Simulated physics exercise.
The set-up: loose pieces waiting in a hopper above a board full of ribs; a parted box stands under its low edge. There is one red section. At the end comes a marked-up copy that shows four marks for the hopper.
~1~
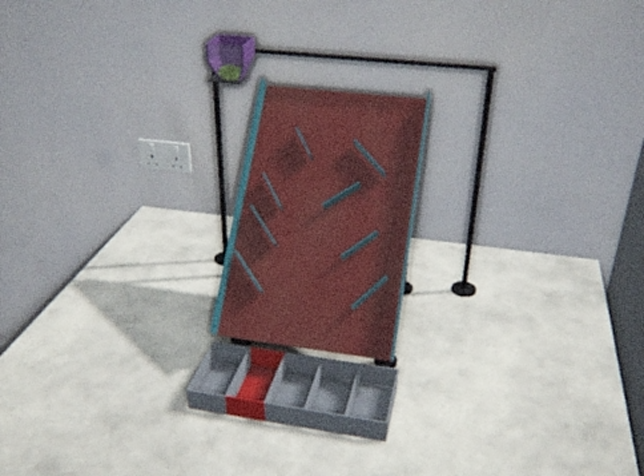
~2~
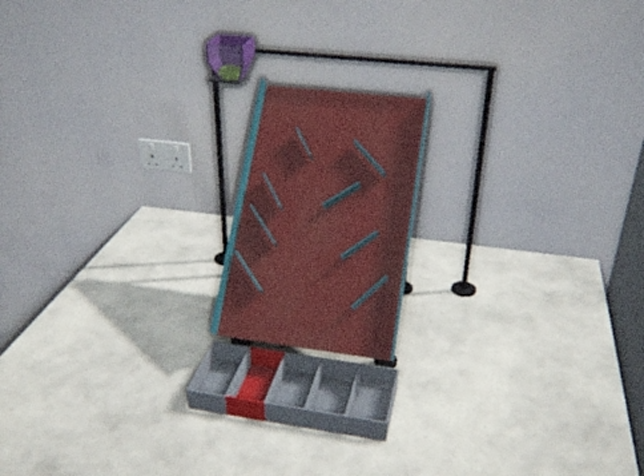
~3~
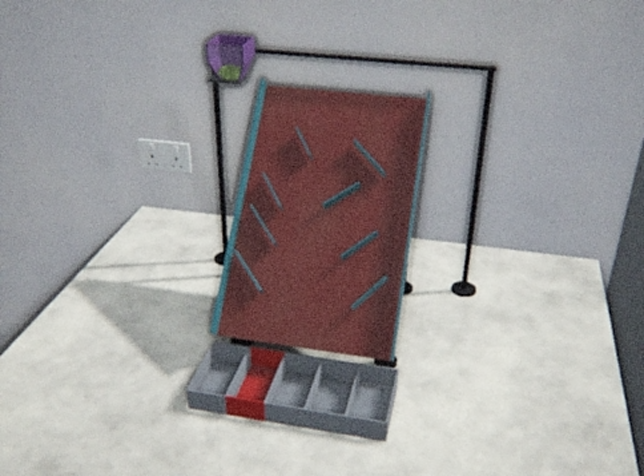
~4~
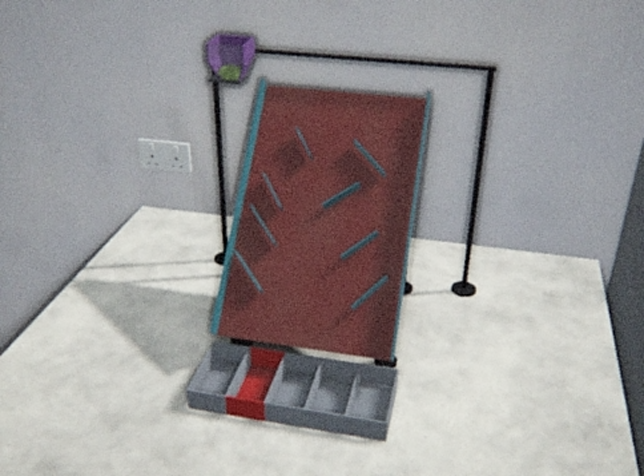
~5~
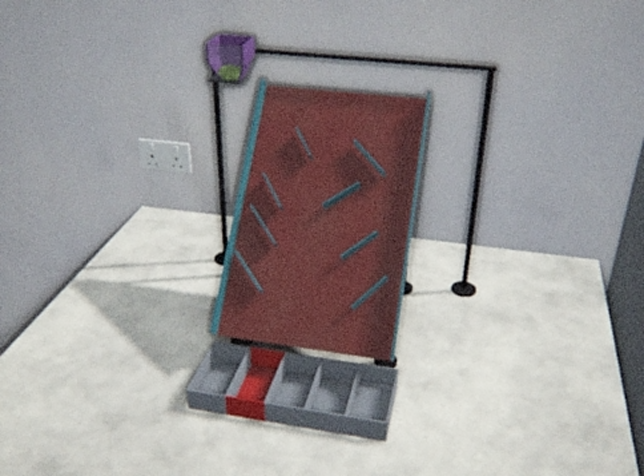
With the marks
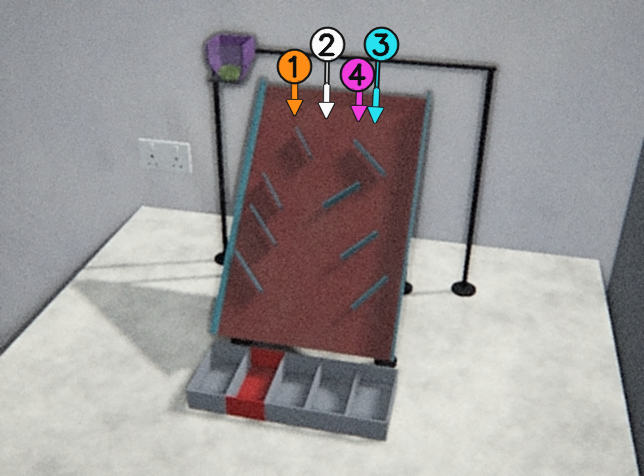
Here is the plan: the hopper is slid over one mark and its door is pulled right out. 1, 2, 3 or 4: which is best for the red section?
Best: 2.
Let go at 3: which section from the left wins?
It is the fifth one.
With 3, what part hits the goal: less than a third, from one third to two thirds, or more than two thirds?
It is less than a third.
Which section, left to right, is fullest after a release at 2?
It is the second one.
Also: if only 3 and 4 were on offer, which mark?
4 it is.
On the marked copy, mark 1 meets the board at (294, 109); mark 2 meets the board at (326, 112); mark 3 meets the board at (375, 117); mark 4 meets the board at (358, 115).
If 1 is chosen, about a tenth in the red section, roughly two thirds in other sections, about a tenth held on the board, about a tenth outside the box.
If 2 is chosen, roughly two thirds in the red section, roughly a quarter in other sections, about a tenth outside the box.
If 3 is chosen, about a tenth in the red section, the larger part in other sections, about a tenth outside the box.
If 4 is chosen, roughly a third in the red section, roughly half in other sections, about a tenth outside the box.
